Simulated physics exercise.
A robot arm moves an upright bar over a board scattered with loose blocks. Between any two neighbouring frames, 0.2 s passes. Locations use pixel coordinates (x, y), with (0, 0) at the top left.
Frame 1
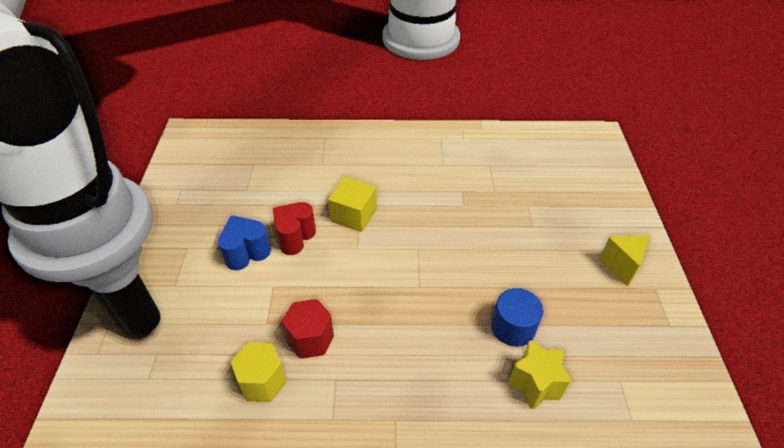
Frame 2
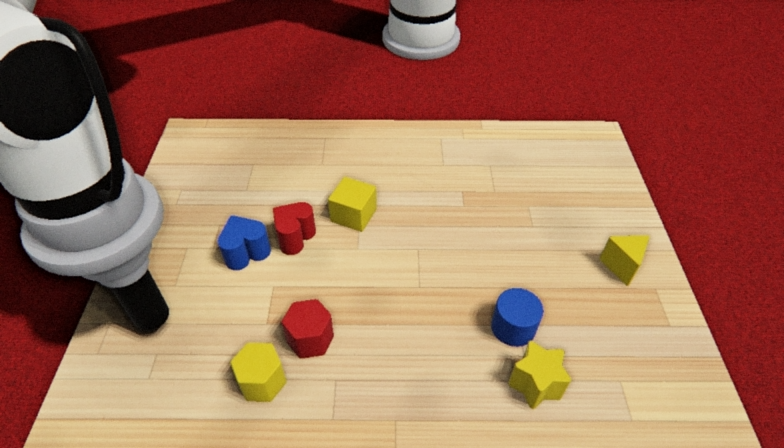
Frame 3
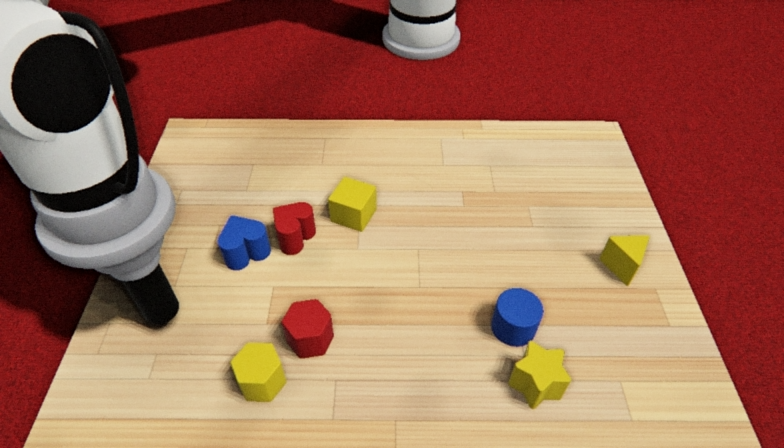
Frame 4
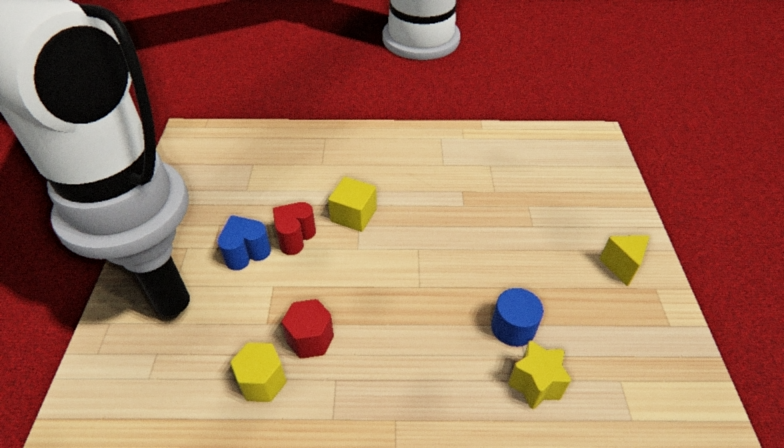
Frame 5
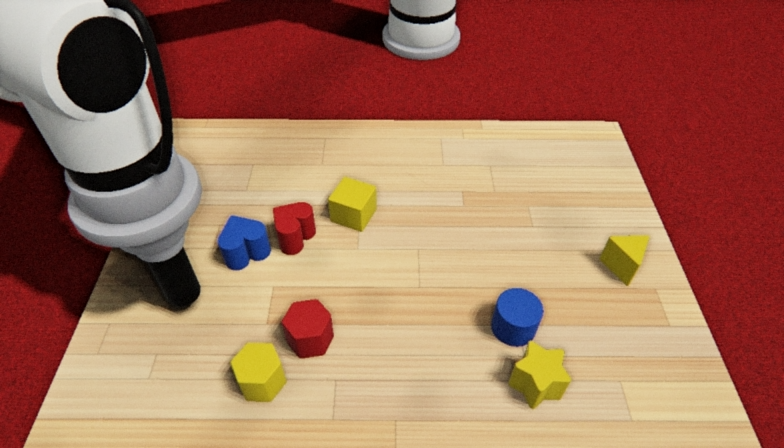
A pale wooden board lies on a red surface, seen from above at an angle by a still camera. Blue and red hearts sit left of a yellow cube, with red and yellow hexagons below, and a blue cylinder, yellow star and yellow triangle on the right. At the left, a white robot arm moves its black bar slightly rightward and up the view, while the blocks stay still.
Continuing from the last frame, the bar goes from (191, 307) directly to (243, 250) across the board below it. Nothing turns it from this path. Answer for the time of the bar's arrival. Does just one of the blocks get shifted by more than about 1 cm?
No, that is not how it ends up.
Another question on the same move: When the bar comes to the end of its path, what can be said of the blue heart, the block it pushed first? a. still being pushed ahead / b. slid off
My answer is option a.
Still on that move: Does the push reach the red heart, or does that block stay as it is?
In the end it has been moved.
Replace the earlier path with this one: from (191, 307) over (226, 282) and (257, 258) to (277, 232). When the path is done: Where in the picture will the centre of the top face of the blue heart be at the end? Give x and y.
Around pixel (252, 195).
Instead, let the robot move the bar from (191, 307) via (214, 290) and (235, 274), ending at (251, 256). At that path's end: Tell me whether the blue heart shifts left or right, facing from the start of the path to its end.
Answer: Leftward.
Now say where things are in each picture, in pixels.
In the first frame, bar's lower end (144, 322); blue heart (240, 231); red heart (291, 215).
In the second frame, bar (153, 317); blocks still.
In the third frame, bar (163, 311); blocks still.
In the fourth frame, bar (174, 303); blocks still.
In the fifth frame, bar (185, 294); blue heart (240, 231); red heart (291, 215).
The first path, step by step. Halfway along, bar (213, 264); nothing pushed yet.
At the end, bar (239, 237); blue heart (269, 207), turned 15° clockwise; red heart (310, 208), turned 15° clockwise.
